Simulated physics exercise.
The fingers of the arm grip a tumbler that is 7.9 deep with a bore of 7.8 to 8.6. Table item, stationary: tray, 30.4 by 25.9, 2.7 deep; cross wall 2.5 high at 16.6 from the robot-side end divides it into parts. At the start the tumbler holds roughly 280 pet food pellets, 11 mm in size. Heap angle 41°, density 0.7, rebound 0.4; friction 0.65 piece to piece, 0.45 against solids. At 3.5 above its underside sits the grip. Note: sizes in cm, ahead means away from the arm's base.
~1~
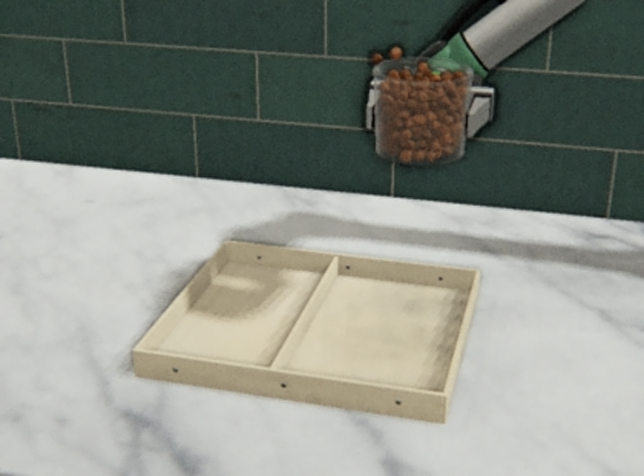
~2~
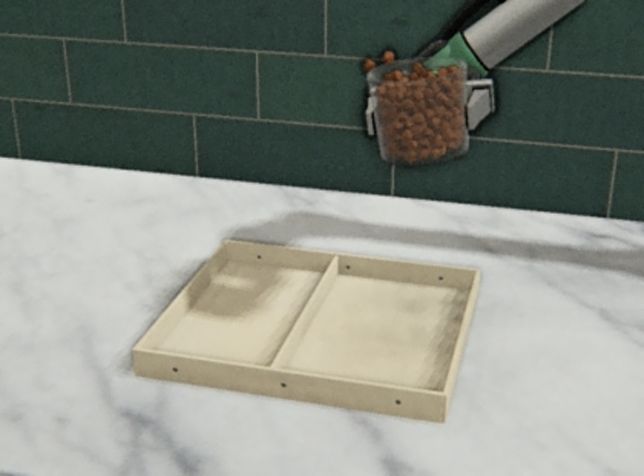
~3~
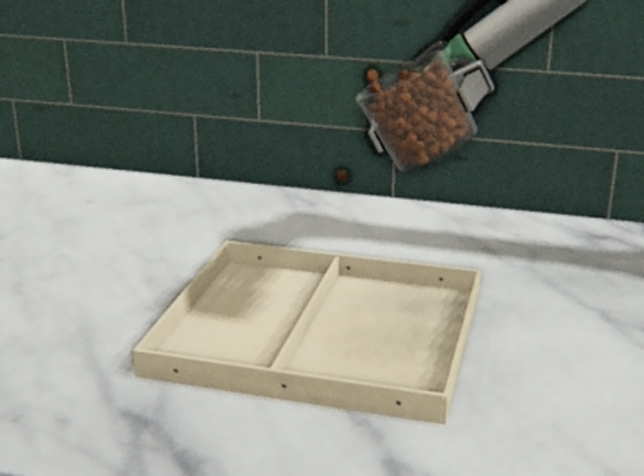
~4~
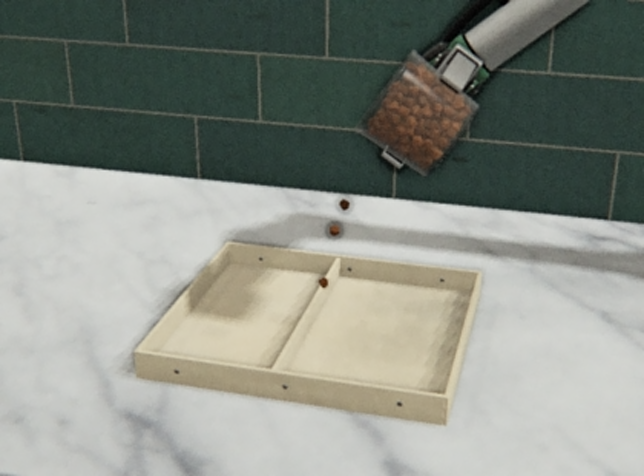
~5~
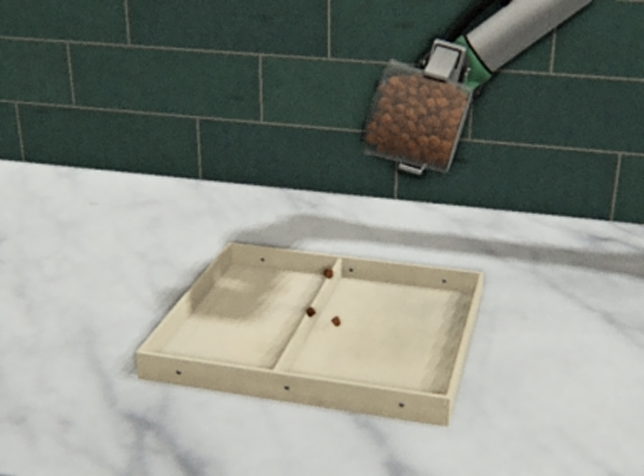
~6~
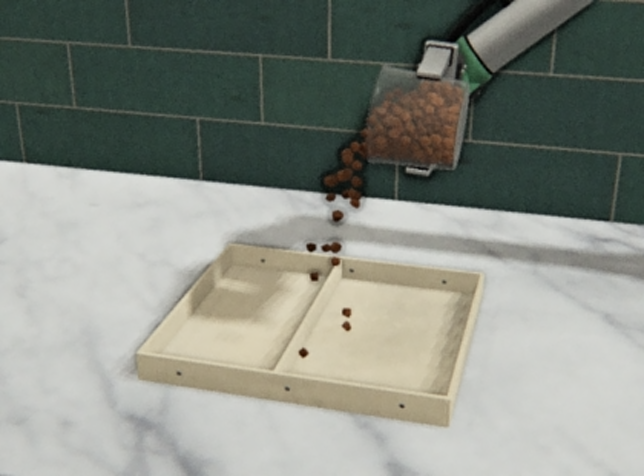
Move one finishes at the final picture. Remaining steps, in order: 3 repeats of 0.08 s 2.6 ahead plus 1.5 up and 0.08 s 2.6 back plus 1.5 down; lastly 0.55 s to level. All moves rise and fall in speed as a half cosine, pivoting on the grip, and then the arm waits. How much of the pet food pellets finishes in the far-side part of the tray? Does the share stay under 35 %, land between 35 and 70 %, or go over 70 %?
It goes over 70 %.
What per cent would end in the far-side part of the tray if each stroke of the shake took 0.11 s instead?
I'd expect close to 50 per cent then.
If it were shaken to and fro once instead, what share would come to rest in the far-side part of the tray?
I'd expect close to 70 per cent then.
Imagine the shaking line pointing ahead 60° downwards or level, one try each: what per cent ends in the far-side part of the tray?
Result: Approx. 30 % and 60 %, one try each.
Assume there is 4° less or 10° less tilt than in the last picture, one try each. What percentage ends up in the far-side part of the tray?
It would be around 80 and 70 per cent.
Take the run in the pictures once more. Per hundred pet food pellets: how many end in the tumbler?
0 %.
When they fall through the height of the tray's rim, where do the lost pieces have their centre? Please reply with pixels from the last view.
About at (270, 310).
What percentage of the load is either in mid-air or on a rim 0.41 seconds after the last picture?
15 %.
Then, 0.41 s after the last picture, tilted 86° forward, highest piece 24 above the table; 198 in the far-side part, 23 in the robot-side part, 14 in the tumbler, 43 in flight or on a rim.
Then, 0.82 s after the last picture, tilted 26° forward, highest piece 25 above the table; 222 in the far-side part, 43 in the robot-side part, 9 on the table or floor, 4 in the tumbler.
Then, 1.23 s after the last picture, level, highest piece 22 above the table; 222 in the far-side part, 43 in the robot-side part, 9 on the table or floor, 4 in the tumbler.
Then, 2.28 s after the last picture, level, highest piece 22 above the table; 222 in the far-side part, 43 in the robot-side part, 9 on the table or floor, 4 in the tumbler.
Final count, 222 in the far-side part, 43 in the robot-side part, 9 on the table or floor, 4 in the tumbler. That is 80 % in the far-side part of the tray.
